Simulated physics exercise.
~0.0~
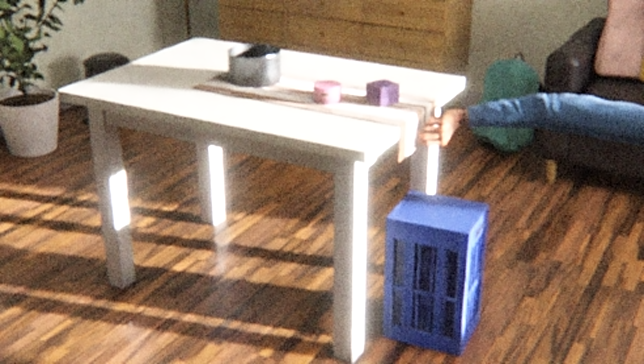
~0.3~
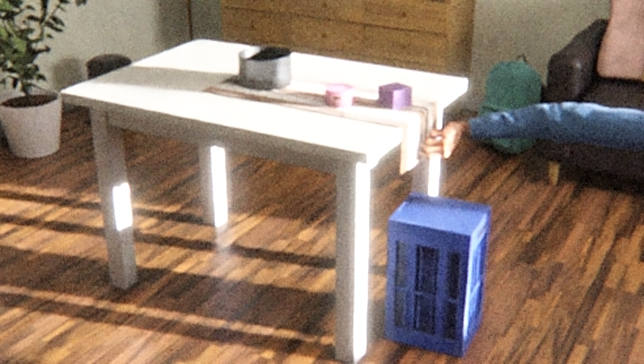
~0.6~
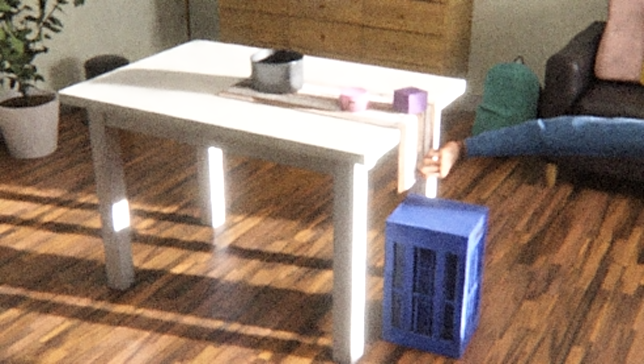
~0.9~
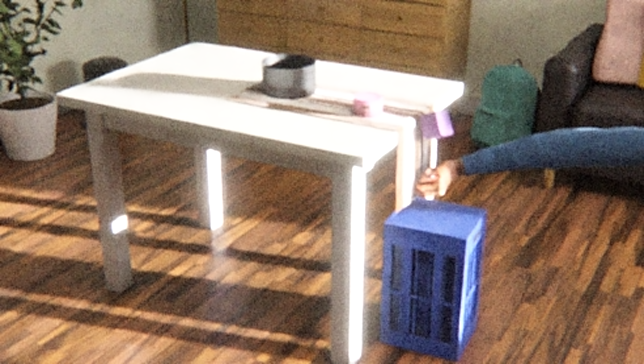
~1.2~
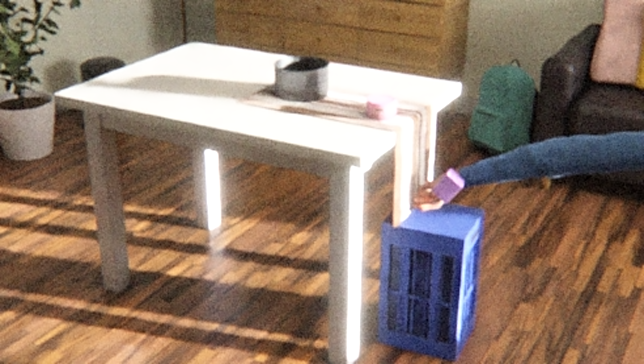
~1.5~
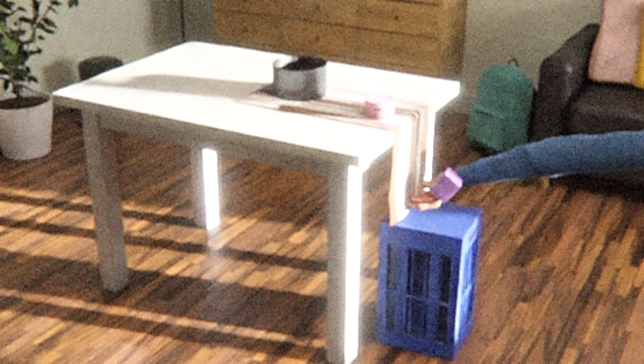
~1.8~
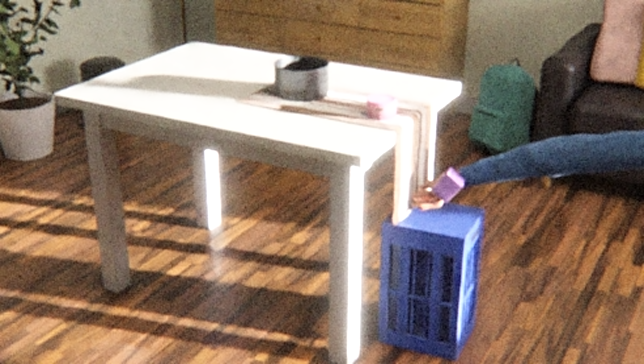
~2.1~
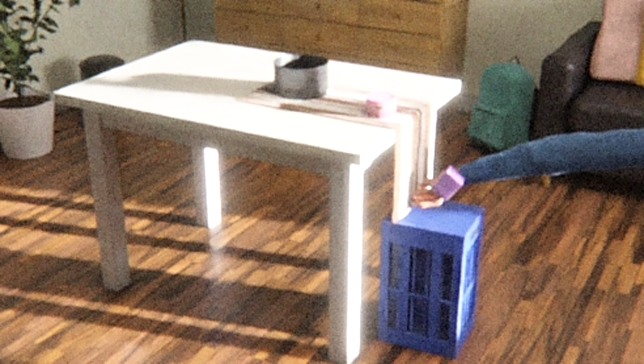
A brown tablecloth on a white table is drawn down over the right edge by a hand reaching in from the right, above a blue crate. As the cloth slides, the pot, the pink tub and the purple block ride along with it toward the right. The block reaches the edge first, tips over and drops beside the hand, while the hem comes down to the top of the crate. Then the pulling stops and everything settles. The pot and pink tub remain on the table, and the tilted purple block rests below the edge, against the hand.
